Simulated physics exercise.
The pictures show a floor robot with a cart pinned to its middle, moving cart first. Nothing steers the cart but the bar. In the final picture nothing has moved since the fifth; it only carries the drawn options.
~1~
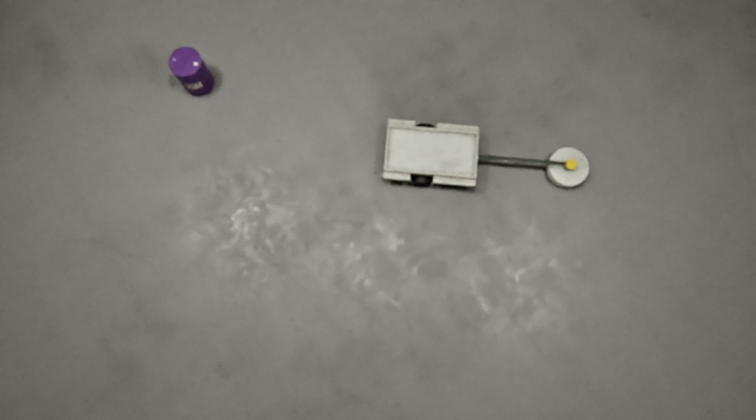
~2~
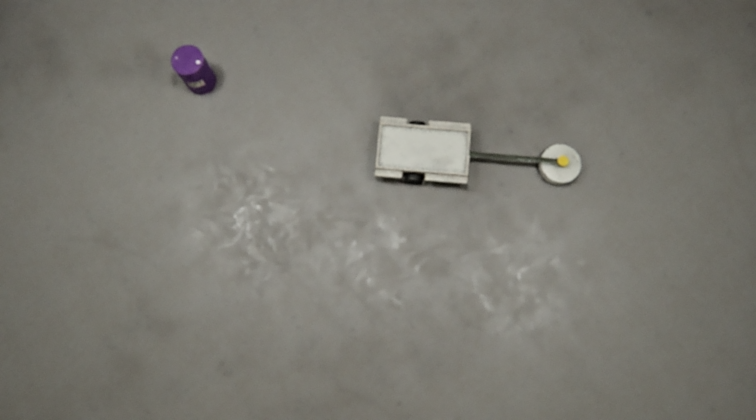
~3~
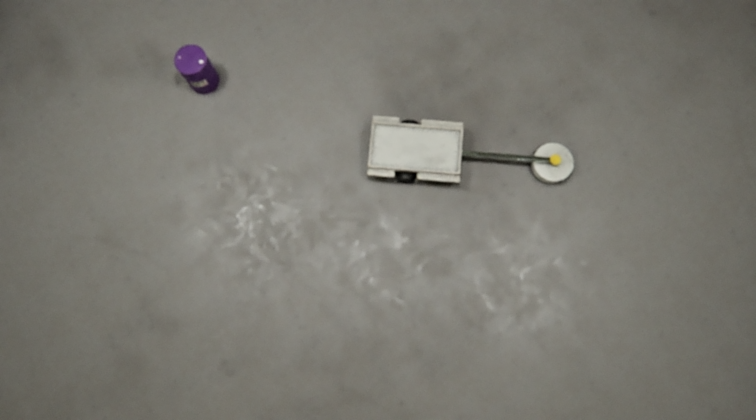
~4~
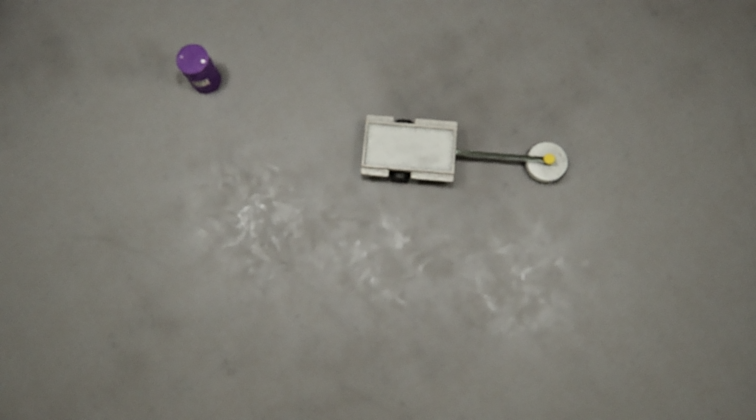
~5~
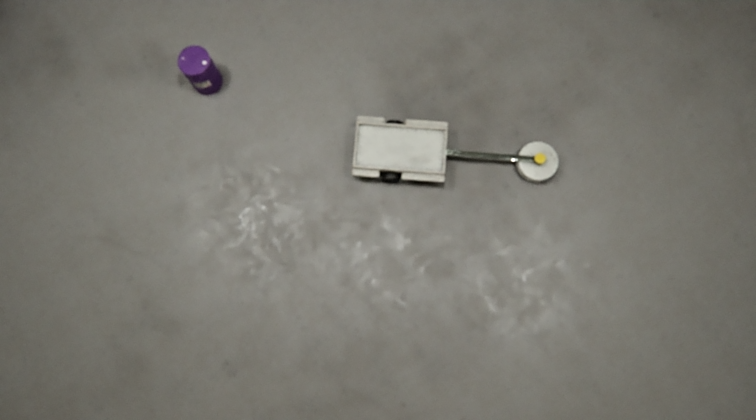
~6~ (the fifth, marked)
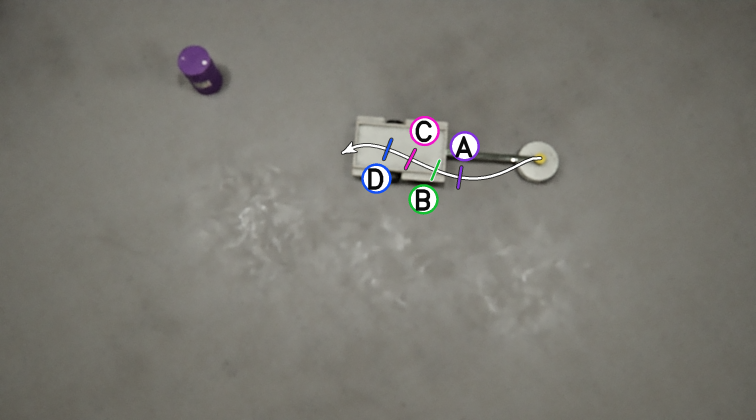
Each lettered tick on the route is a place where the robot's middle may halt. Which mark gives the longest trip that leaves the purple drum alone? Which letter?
It can go as far as D.
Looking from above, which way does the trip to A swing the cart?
For that mark, clockwise.
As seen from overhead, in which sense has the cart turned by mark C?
Clockwise.
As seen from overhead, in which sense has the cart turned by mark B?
For that mark, clockwise.
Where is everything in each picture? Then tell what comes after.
The first picture shows white cart (431, 152); purple drum (199, 83); robot (568, 167).
The second picture shows robot (560, 164); white cart (423, 149); purple drum (202, 81).
The third picture shows robot (553, 163); white cart (416, 148); purple drum (205, 81).
The fourth picture shows robot (547, 162); white cart (409, 148); purple drum (207, 80).
The fifth picture shows robot (538, 161); white cart (400, 148); purple drum (208, 81).
On the marked copy, A at (460, 177); B at (436, 170); C at (410, 159); D at (388, 149); the route from (540, 158) via (440, 172) to (343, 153).
With D. Early on, robot (486, 180), cart (352, 142).
Further on, robot (430, 171), cart (300, 127).
At the end, robot (388, 153), cart (256, 113); nothing has been touched.
As for the rest, A is safe but short; B is safe but short; C is safe but short.
